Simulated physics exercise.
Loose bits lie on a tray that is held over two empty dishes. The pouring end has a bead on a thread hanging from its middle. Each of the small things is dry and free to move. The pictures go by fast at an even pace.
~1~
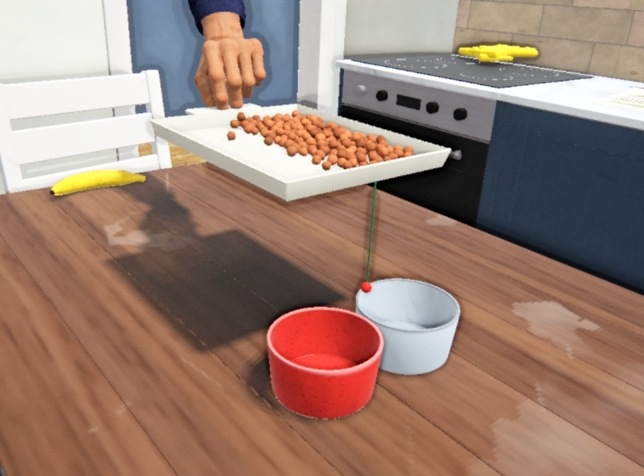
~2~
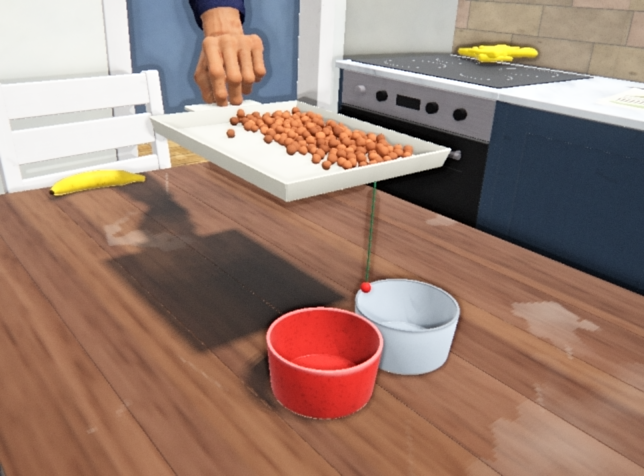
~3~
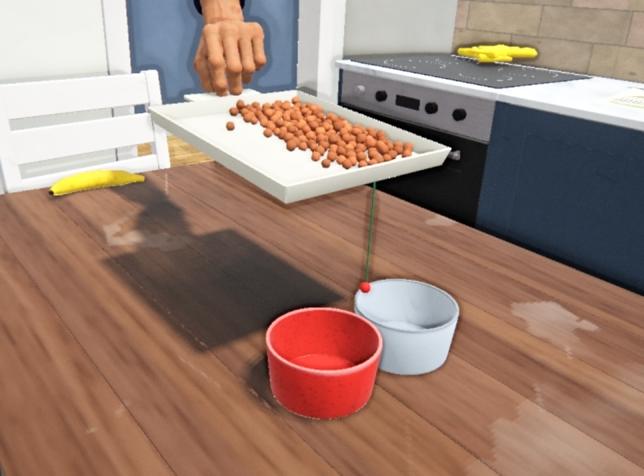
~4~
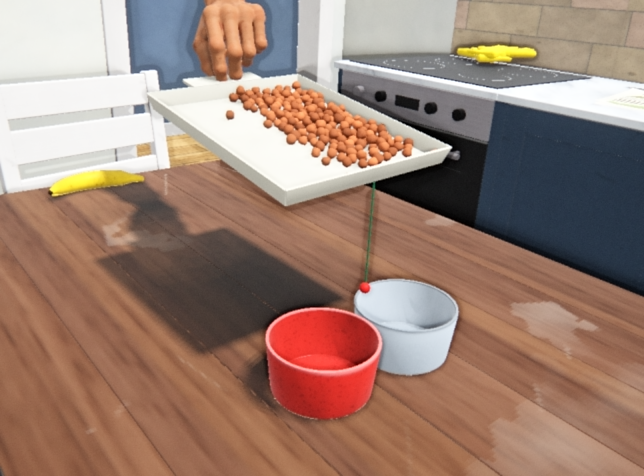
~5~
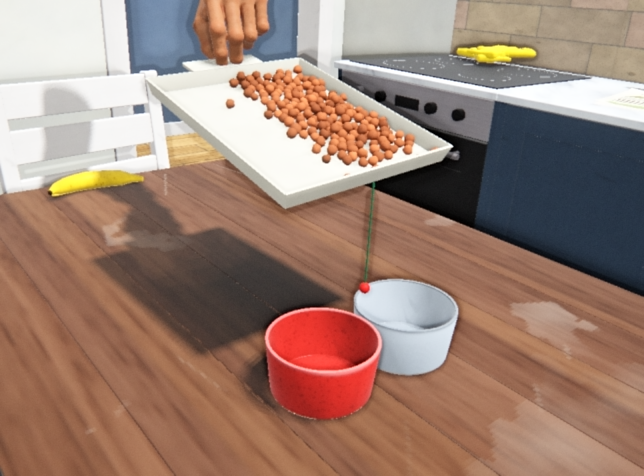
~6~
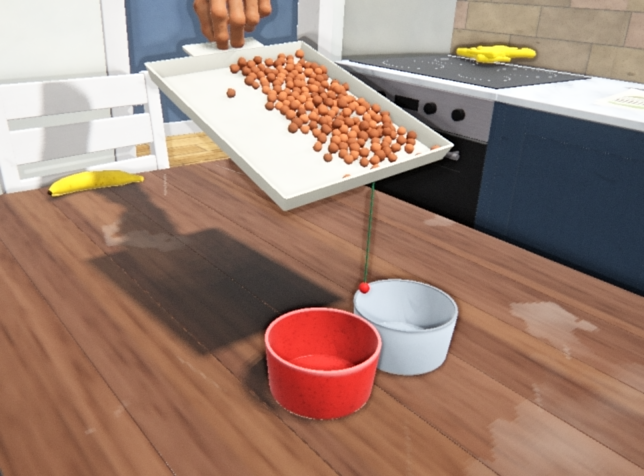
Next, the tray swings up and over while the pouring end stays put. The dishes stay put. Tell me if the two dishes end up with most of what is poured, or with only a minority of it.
The dishes are left with the main part.
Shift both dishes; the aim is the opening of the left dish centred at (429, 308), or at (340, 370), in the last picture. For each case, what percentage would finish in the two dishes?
About 10 per cent, then about 60 per cent.
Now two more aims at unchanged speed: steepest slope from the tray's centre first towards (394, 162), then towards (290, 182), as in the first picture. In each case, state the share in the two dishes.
The first comes to 30 %, while the second comes to 70 %.
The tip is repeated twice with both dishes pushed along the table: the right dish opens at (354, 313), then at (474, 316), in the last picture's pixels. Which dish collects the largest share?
Try 1: The dish to the left; try 2: The dish to the left.
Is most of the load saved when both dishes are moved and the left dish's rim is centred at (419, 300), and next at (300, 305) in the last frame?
Try 1: A minority of it. Try 2: A minority of it.
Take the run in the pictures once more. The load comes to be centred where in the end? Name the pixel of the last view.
Somewhere around (325, 384) in the last picture.
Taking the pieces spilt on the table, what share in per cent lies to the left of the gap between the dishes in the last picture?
It comes to about 40 percent.
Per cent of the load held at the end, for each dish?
For the left dish some 70 %, for the right dish some 10 %.
Shortly afterwards, tray tipped steeply; all but a few on the tray; only a few in the left dish; a little in the air.
Next, tray tipped right over; near half on the tray; near a quarter in the left dish; only a few in the right dish; a little outside both; near a quarter in the air.
Some moments later, tray tipped past a quarter turn; near two thirds in the left dish; a little in the right dish; near a quarter outside both.
In the end, tray tipped past a quarter turn; near two thirds in the left dish; a little in the right dish; near a quarter outside both.
